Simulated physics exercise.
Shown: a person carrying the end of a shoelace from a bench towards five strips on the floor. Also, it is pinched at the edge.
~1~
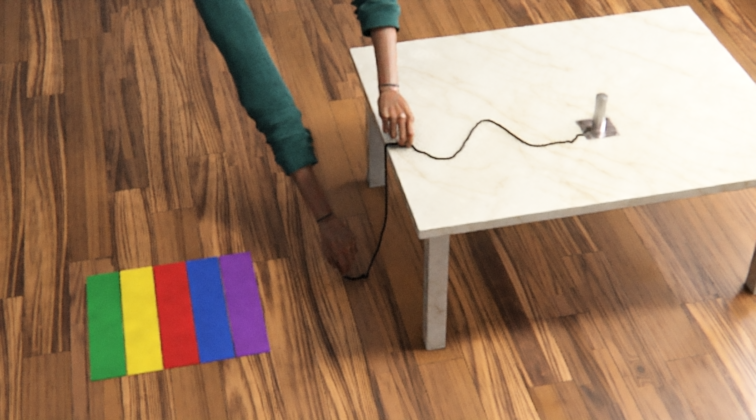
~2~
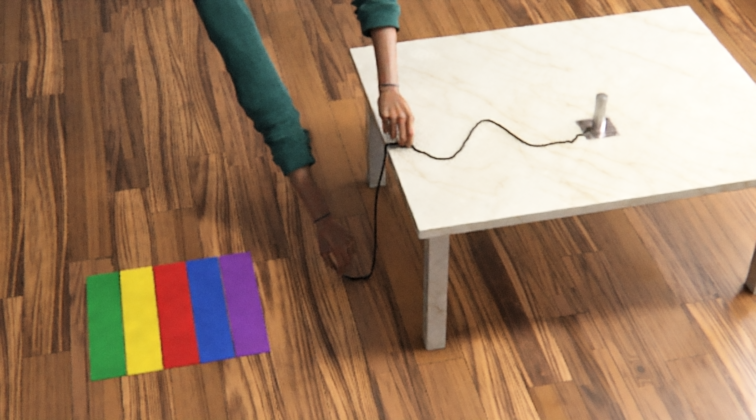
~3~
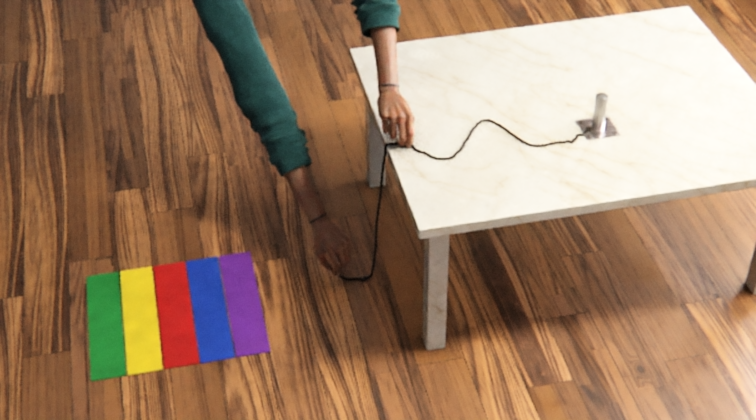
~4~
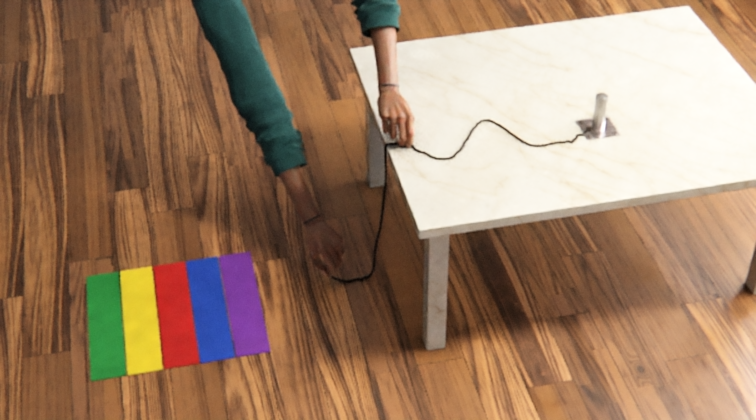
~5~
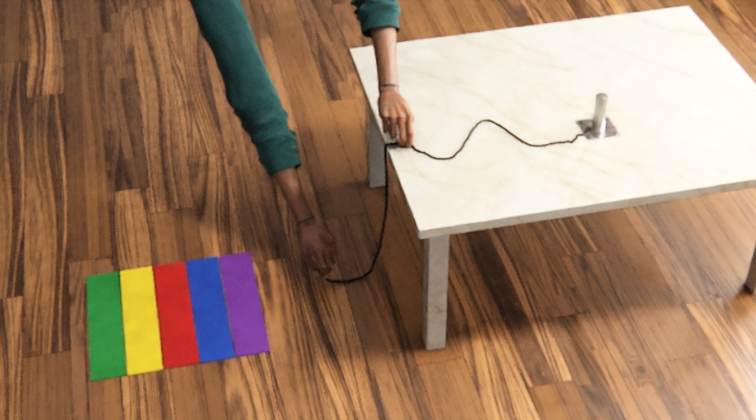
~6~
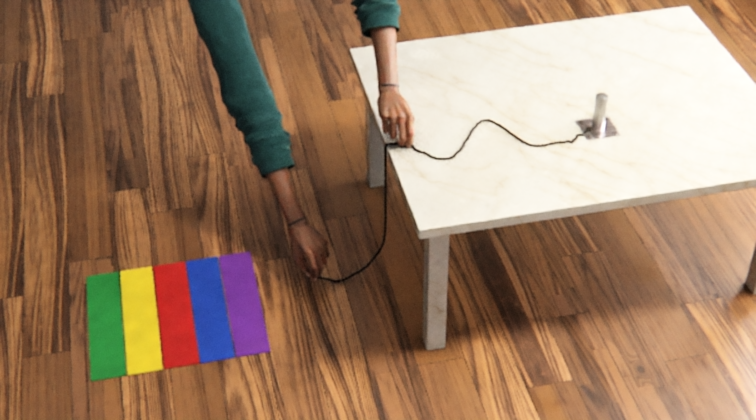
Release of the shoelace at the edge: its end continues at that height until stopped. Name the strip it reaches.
The yellow strip.
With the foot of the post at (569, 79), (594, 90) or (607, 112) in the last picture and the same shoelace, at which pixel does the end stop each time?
The three places are (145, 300), (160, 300) and (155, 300), in that order.
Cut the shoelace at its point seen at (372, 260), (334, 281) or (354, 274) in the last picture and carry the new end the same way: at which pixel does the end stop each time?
In that order: (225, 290), (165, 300) and (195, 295).
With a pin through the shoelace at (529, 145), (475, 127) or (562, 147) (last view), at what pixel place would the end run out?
Approximately at (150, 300), at (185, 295) and at (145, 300), in that order.
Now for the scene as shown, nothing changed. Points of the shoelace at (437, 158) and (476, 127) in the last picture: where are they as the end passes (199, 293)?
The first goes to (382, 170), the other to (437, 142).
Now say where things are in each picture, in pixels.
End (341, 271); purple (250, 335); blue (215, 341); red (180, 346); yellow (143, 352); green (108, 358), in the first frame.
End (338, 271); shoelace through (568, 141) (501, 126) (460, 151) (398, 144) (376, 204) (374, 261), in the second frame.
End (334, 272), in the third frame.
End (328, 273); shoelace through (568, 141) (501, 126) (460, 151) (398, 144) (383, 203) (375, 261), in the fourth frame.
End (321, 274), in the fifth frame.
End (312, 275); shoelace through (568, 141) (501, 126) (460, 151) (398, 144) (385, 203) (373, 260), in the sixth frame.
Early on, end near (199, 293); over blue.
Midway, end near (158, 300); over red.
At the end of the slack, end near (133, 304); over yellow. The end stops over the yellow strip.
